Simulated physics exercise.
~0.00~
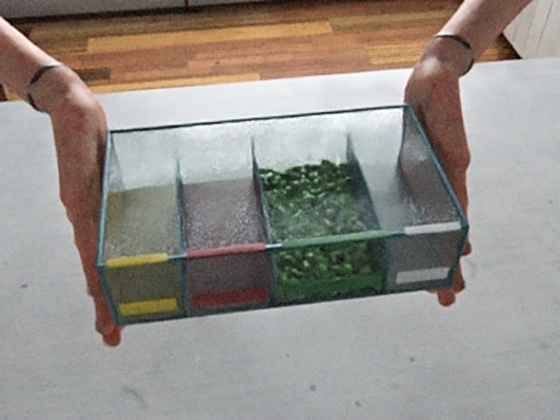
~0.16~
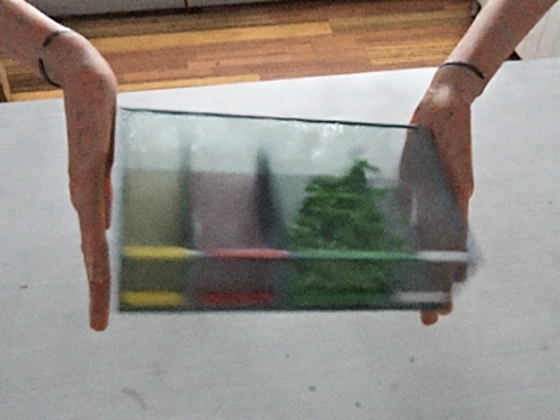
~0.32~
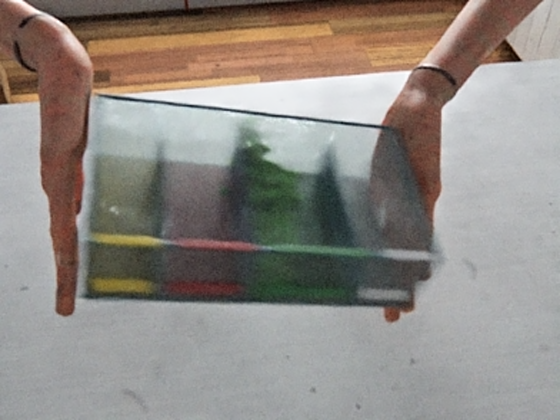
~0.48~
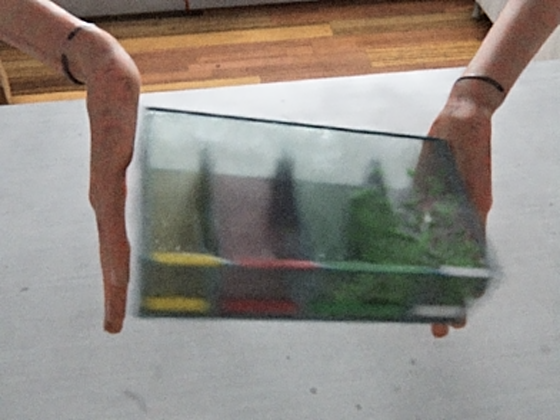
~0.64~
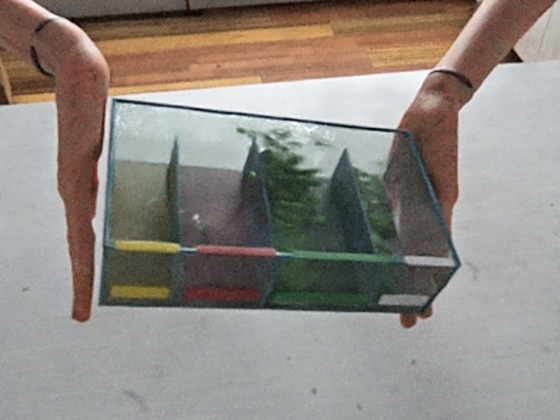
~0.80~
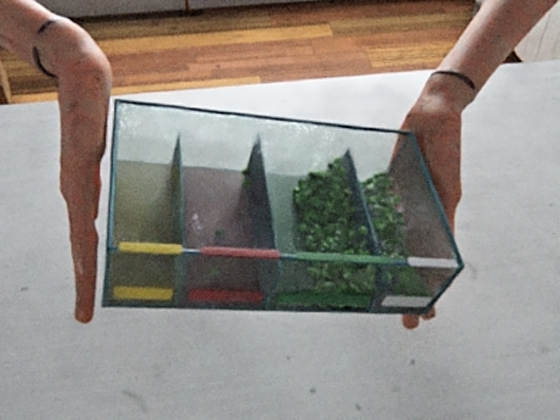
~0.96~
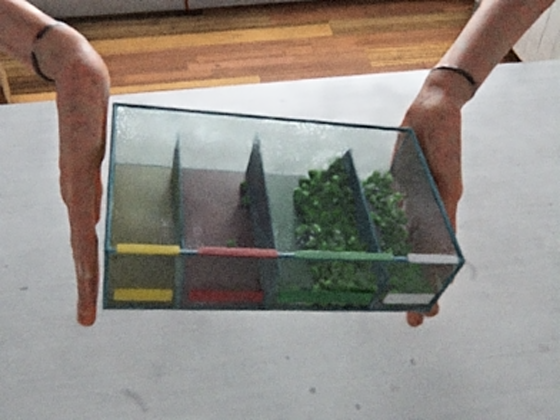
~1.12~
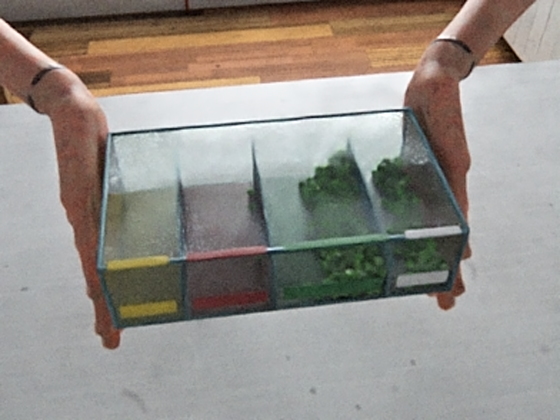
Hands tilting and shaking a divided glass box, green pieces spilling from the green-marked section into the white-marked one, then levelling it.
